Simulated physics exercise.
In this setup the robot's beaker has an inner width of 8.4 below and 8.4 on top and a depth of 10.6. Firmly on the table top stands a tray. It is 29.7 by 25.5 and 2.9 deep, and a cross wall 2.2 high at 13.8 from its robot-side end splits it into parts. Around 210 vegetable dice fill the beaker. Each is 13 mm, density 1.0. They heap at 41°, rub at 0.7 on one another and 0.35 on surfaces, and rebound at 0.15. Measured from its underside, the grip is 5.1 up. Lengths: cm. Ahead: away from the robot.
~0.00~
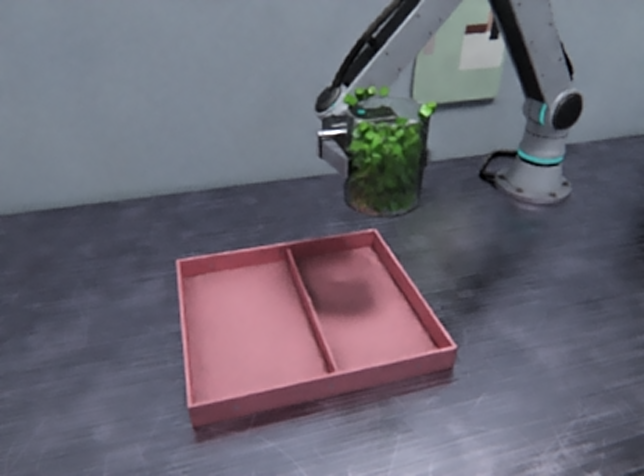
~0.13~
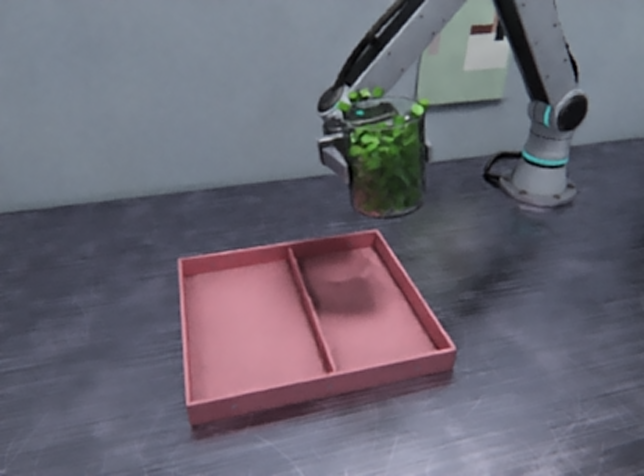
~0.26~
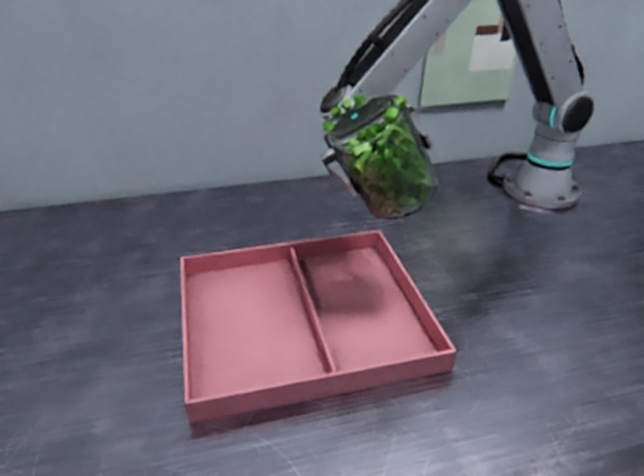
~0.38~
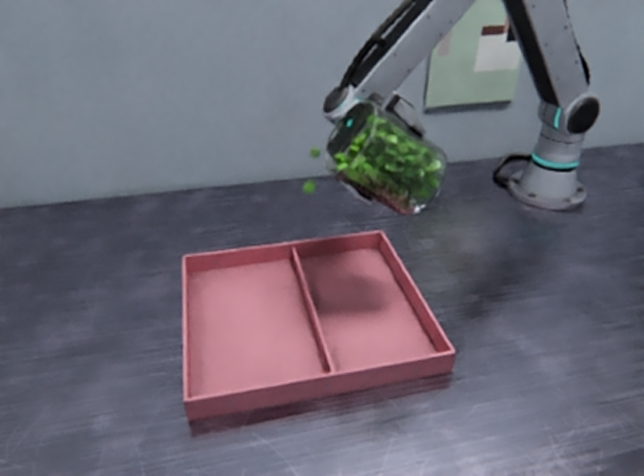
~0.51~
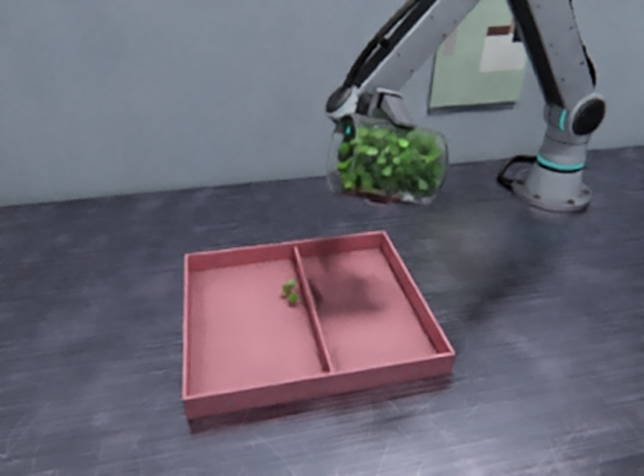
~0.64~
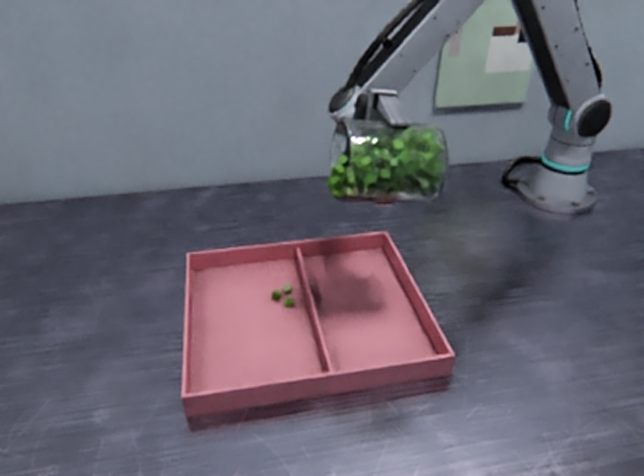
A grey robot arm holds a clear beaker heaped with green vegetable dice above a dark, streaked tabletop, seen from slightly above against a pale blue-grey wall with a greenish panel. In front sits a pink tray split in two by a cross wall. The arm tips the beaker leftward until it lies nearly sideways, and a few dice drop into the tray's left part as the view shifts very slightly.
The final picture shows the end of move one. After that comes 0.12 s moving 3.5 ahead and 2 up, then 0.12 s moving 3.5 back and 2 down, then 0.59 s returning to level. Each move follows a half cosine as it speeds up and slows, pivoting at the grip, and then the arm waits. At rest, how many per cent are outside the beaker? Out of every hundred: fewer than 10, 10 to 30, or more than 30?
More than 30 out of every hundred.
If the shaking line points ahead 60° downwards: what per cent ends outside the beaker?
Roughly 5 per cent.
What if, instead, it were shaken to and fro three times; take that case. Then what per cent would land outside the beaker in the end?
Roughly 70 in a hundred.
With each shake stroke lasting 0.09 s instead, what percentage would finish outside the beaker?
That change gives some 75 percent.
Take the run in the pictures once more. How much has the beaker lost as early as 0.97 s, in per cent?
40 %.
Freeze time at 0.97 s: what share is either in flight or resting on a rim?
Logged share: Close to 17 per cent.
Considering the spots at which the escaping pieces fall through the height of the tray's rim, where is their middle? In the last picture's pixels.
Estimated centre near (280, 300) in pixels.
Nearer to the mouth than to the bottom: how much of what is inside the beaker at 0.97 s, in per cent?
Around 65 percent.
After 0.97 s, tilted 78° forward, highest piece 24 above the table; 128 in the beaker, 42 in the far-side part, 2 in the robot-side part, 35 in flight or on a rim.
After 1.30 s, tilted 15° forward, highest piece 26 above the table; 119 in the beaker, 80 in the far-side part, 8 in the robot-side part.
After 1.67 s, level, highest piece 25 above the table; 119 in the beaker, 80 in the far-side part, 8 in the robot-side part.
After 2.72 s, level, highest piece 25 above the table; 119 in the beaker, 80 in the far-side part, 8 in the robot-side part.
At rest, 119 in the beaker, 80 in the far-side part, 8 in the robot-side part. That is 43 % outside the beaker.
